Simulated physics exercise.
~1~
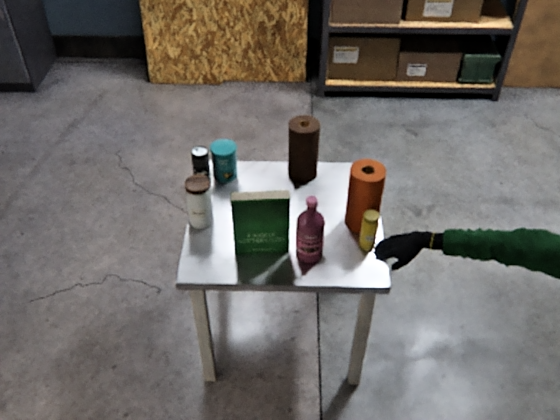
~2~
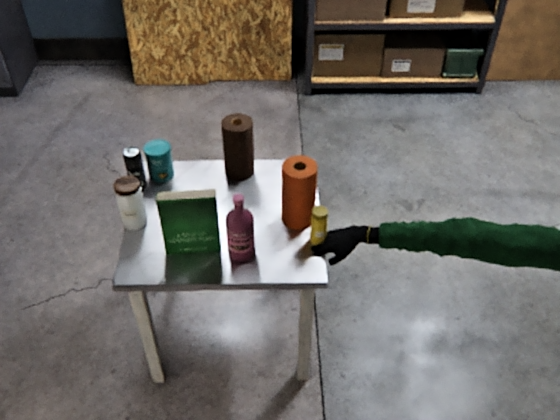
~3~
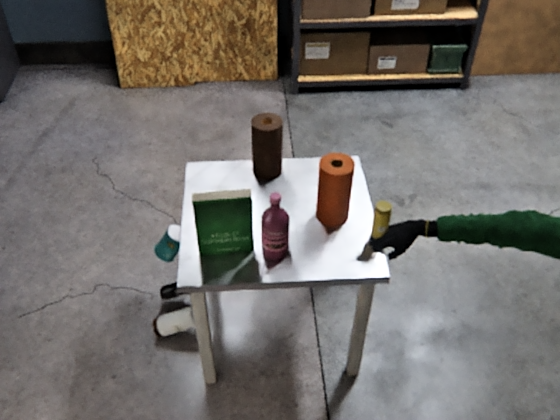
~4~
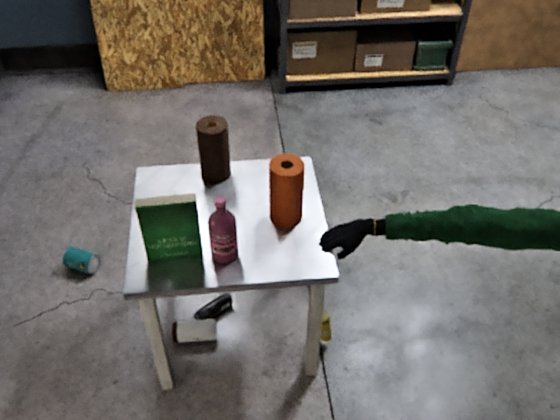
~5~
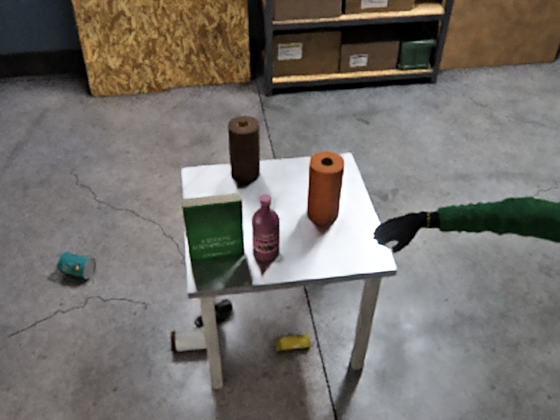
A small white table crowded with bottles, tins, rolls and a green book slides left as a black-gloved hand in a green sleeve holds its right edge. The table then shifts back right, and the turquoise tin, white jar and black can drop off its left side. As it moves left again, the yellow shaker falls near the hand, while the tin comes to rest farther out on the concrete. The table returns right once more. At the end, four fallen containers lie on the floor, while the green book, pink bottle, brown roll and orange roll still stand, shifted leftward across the tabletop.
